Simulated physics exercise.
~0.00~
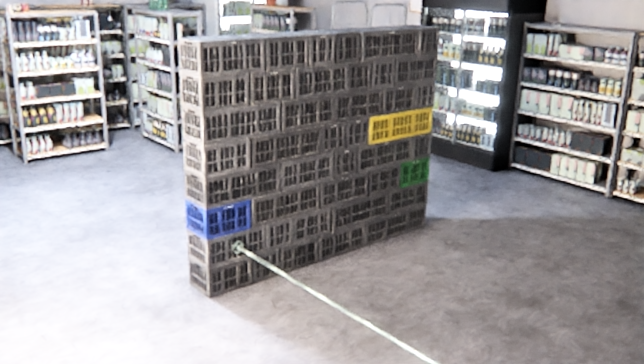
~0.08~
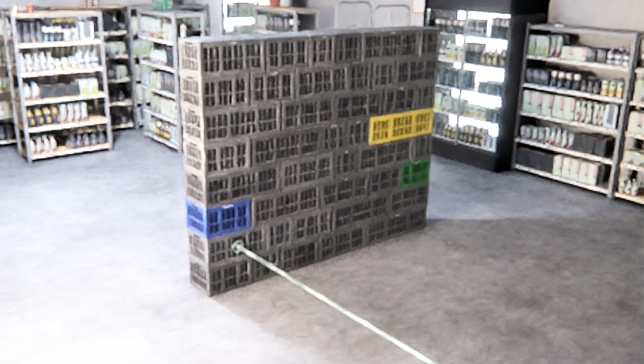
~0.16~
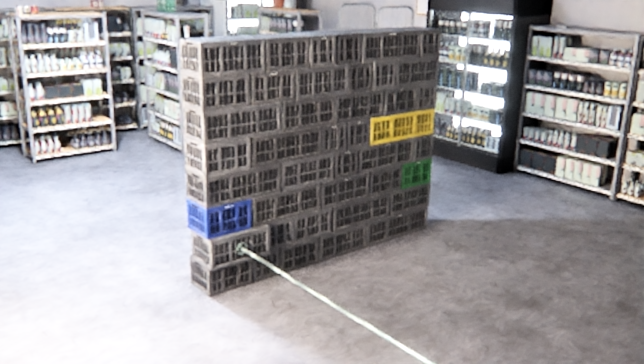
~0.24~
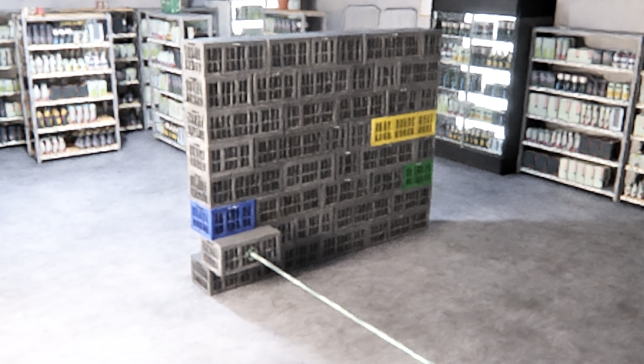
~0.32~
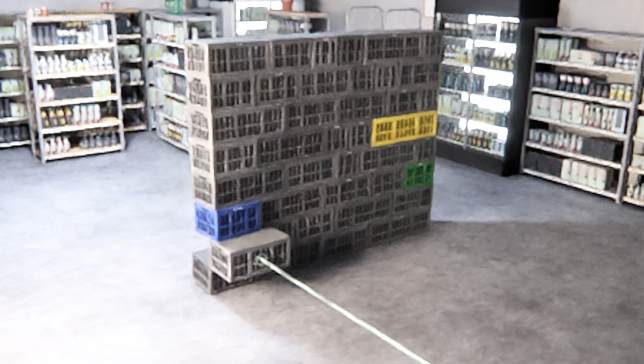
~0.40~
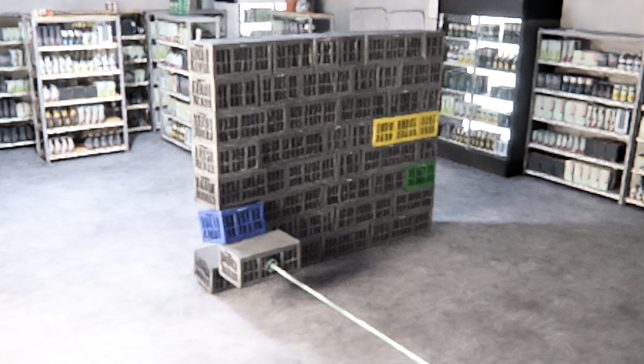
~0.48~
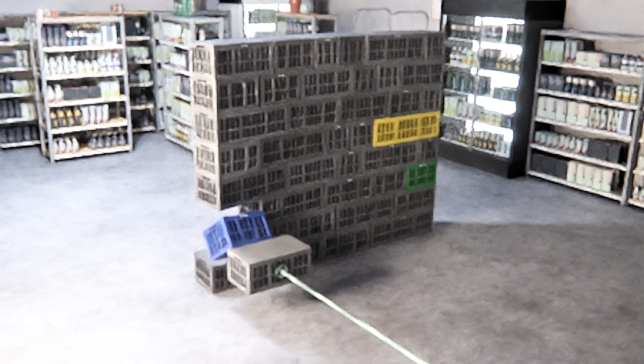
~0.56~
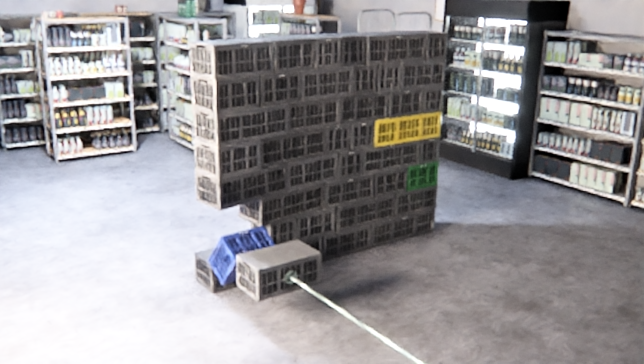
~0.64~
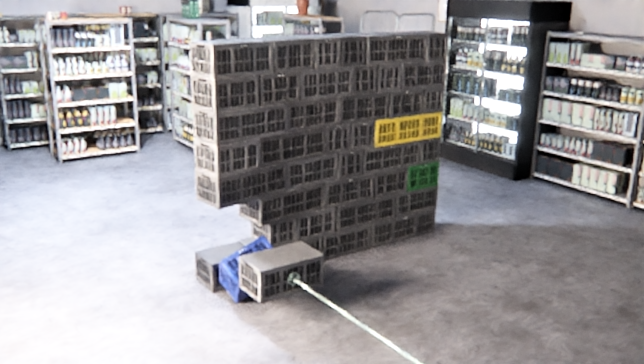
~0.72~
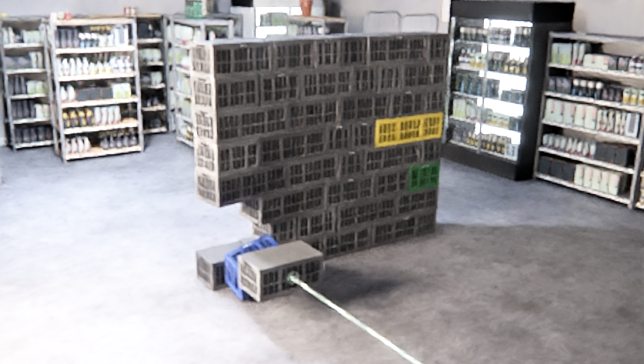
In a shop room lined with shelves of bottles and a lit display cooler, seen from slightly above, stands a wall of grey crates. A blue crate sits low at its left end, with a yellow one and a green one toward the right. A pale rigid arm draws out the grey crate just beneath the blue one, toward the lower right. As it slides clear, the blue crate tilts, tumbles down and comes to rest on its side behind the pulled crate. The rest of the wall stays standing over the gap, yellow and green crates unmoved.
